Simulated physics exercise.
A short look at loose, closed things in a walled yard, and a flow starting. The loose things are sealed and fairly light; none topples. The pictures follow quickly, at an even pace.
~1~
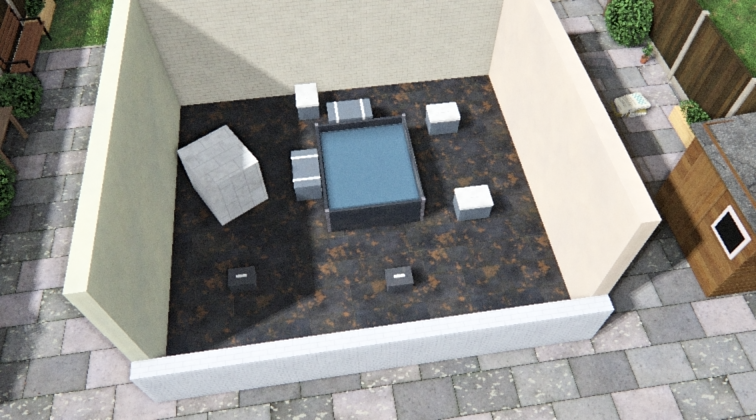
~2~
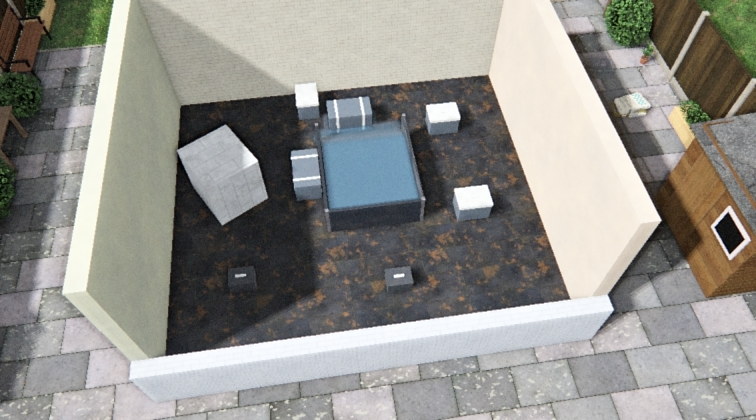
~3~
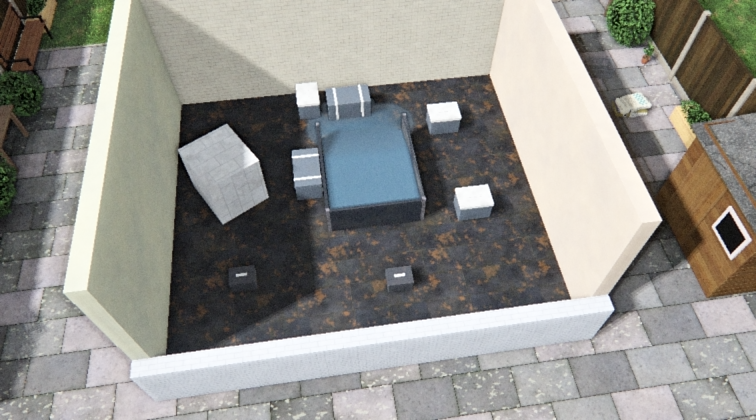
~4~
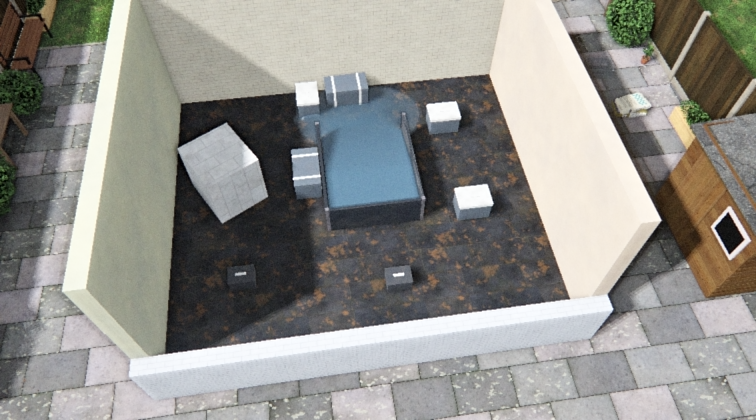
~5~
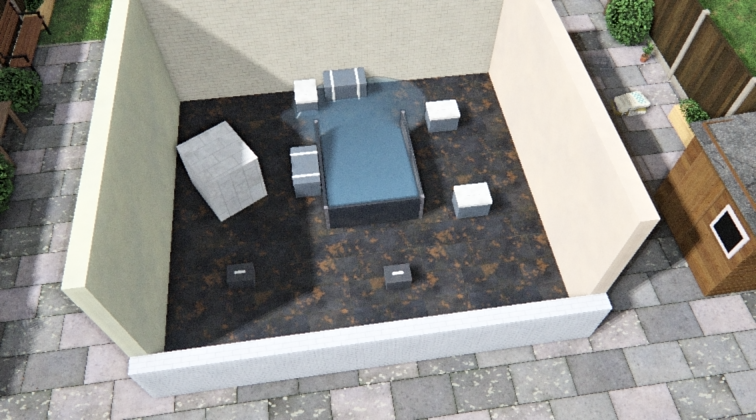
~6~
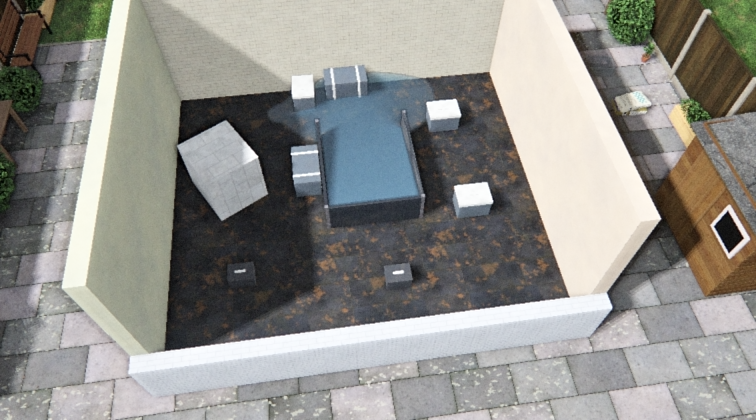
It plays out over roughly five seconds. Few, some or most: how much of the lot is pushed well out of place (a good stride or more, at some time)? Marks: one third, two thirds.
It is one to two thirds.
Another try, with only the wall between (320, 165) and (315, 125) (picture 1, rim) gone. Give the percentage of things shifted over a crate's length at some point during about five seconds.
Close to 40 %.
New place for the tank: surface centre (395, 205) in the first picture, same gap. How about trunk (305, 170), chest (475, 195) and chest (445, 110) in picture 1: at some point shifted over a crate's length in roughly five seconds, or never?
One after the other: Less than that, pushed that far, shifted that much.
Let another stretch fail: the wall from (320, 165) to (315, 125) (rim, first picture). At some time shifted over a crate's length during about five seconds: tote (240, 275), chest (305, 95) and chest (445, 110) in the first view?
One after the other: Moved that far, swept aside, no.
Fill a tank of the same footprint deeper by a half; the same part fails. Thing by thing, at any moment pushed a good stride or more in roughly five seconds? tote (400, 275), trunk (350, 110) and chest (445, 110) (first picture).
As listed: Under that, shifted that much, pushed that far.
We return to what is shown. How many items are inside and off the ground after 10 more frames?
That makes 1.
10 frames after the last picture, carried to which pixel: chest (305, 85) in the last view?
Around (211, 115).
A moment on, 1 of 7 are well off their spots; 1 afloat.
Next, 2 of 7 are well off their spots; 1 afloat.
Later, 2 of 7 are well off their spots; 2 afloat.
In the end, 3 of 7 are well off their spots, and 3 have been at some point; 2 afloat.
